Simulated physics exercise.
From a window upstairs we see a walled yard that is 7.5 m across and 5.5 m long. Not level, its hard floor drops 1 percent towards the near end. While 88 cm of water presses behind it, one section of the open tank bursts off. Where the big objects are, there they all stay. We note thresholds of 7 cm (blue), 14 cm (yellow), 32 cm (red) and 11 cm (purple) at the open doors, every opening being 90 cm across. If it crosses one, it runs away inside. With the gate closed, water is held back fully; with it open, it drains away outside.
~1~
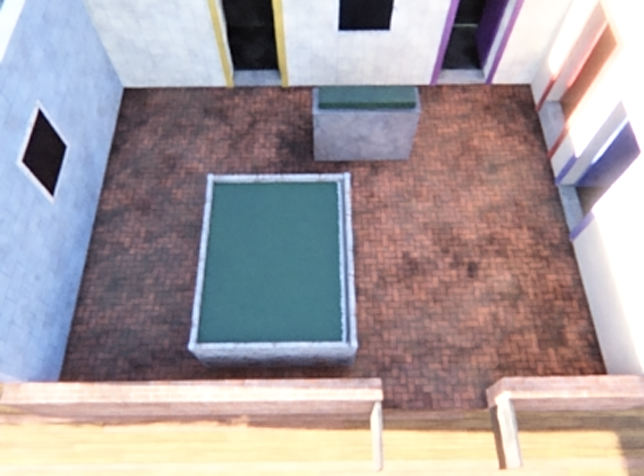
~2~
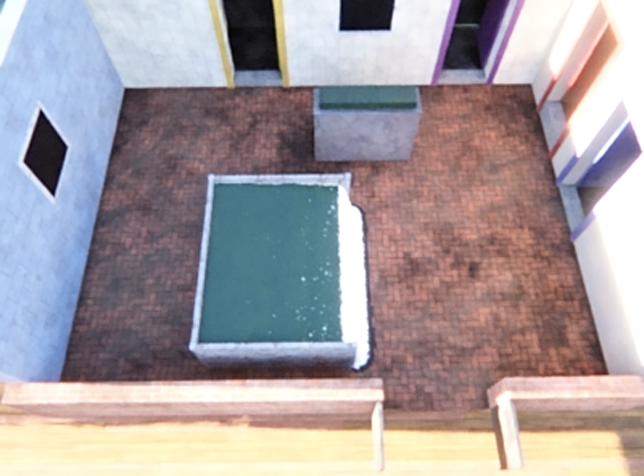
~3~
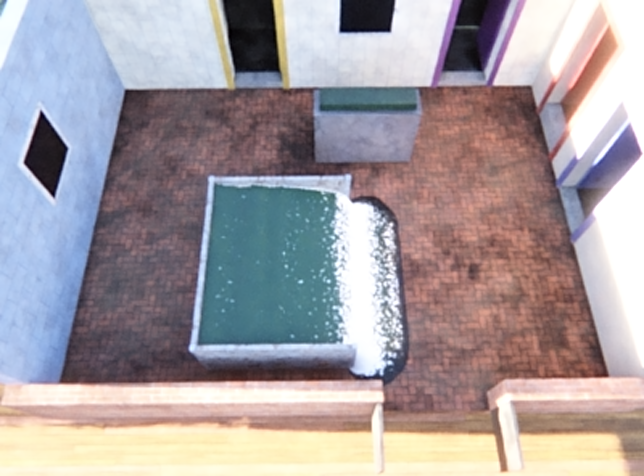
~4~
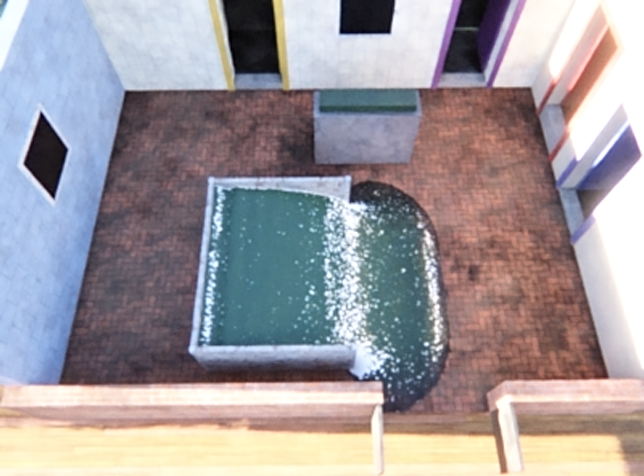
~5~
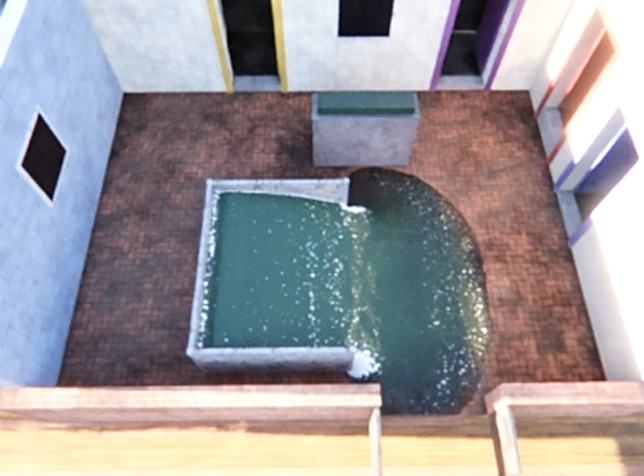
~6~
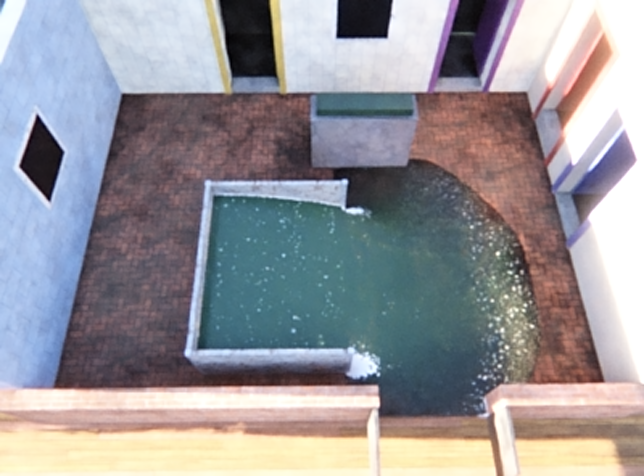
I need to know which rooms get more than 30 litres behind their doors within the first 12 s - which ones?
In order: The blue door will overshoot the limit. The yellow door will undershoot the limit. The red door will undershoot the limit. The purple door will overshoot the limit.
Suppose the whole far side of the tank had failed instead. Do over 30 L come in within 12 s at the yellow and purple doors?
At yellow the amount is higher than the mark, while at purple it is beneath the mark.
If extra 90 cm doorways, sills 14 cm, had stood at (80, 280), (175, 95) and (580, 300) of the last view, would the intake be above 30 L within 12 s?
In sequence the answers are less than that, less than that and more than that.
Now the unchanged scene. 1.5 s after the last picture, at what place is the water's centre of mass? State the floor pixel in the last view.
Centre: Approx. (435, 281) px.
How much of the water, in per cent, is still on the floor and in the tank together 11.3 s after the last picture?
I'd say close to 60 percent is still there.
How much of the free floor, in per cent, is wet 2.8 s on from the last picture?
Roughly 50 % of the floor is wet.
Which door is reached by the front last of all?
Lab note: Last arrival at the yellow door.
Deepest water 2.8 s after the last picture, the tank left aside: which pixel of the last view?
About (522, 95).
Then, 0.7 s after the last picture water covers 40 % of the floor and is deepest (57 cm) near (601, 395); blue door 21 cm at the sill, 49 L in, yellow door not reached, red door 6 cm at the sill, 0 L in, purple door not reached.
Then, 1.5 s after the last picture water covers 45 % of the floor and is deepest (55 cm) near (521, 396); blue door 33 cm at the sill, 205 L in, yellow door not reached, red door 24 cm at the sill, 0 L in, purple door not reached.
Then, 2.8 s after the last picture water covers 50 % of the floor and is deepest (36 cm) near (522, 95); blue door 21 cm at the sill, 372 L in, yellow door not reached, red door 18 cm at the sill, 0 L in, purple door 19 cm at the sill, 6 L in.
Then, 6.3 s after the last picture water covers 85 % of the floor and is deepest (17 cm) near (115, 127); blue door 11 cm at the sill, 452 L in, yellow door 4 cm at the sill, 0 L in, red door 12 cm at the sill, 0 L in, purple door 11 cm at the sill, 106 L in.
Then, 11.3 s after the last picture water covers 100 % of the floor and is deepest (16 cm) near (294, 398); blue door 4 cm at the sill, 466 L in, yellow door 2 cm at the sill, 0 L in, red door 3 cm at the sill, 0 L in, purple door 2 cm at the sill, 107 L in.
